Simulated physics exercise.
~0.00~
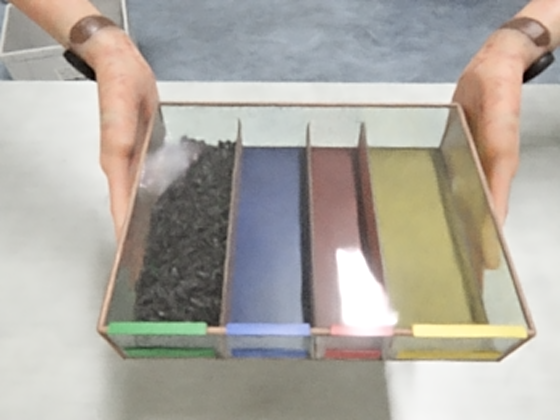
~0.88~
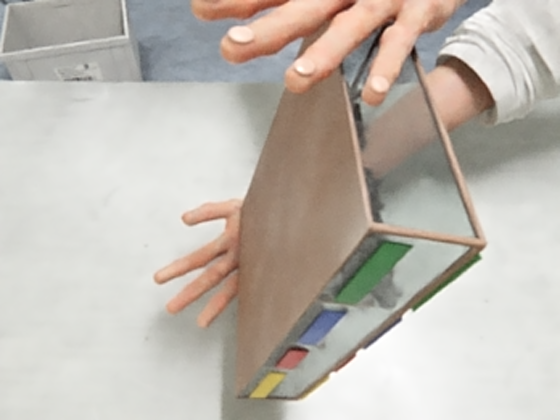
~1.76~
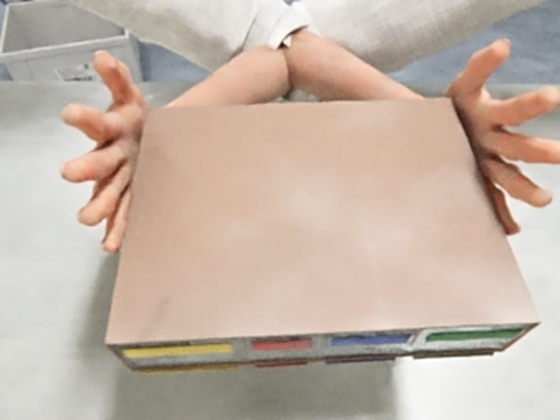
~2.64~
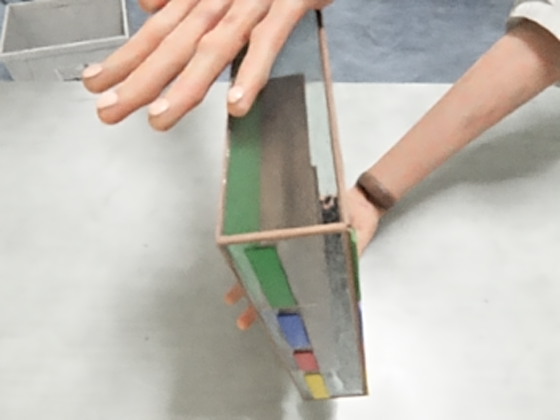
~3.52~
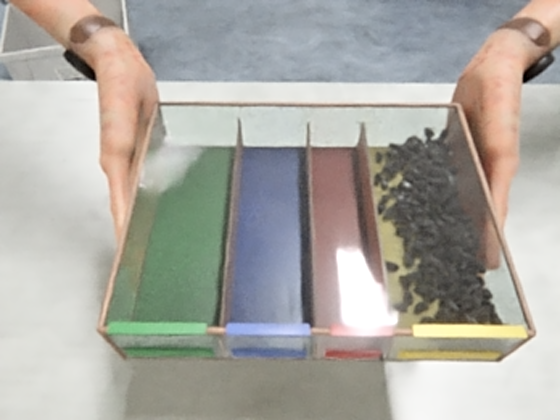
A clear-lidded box of black pieces is flipped over by hands and returned, pieces now over yellow.
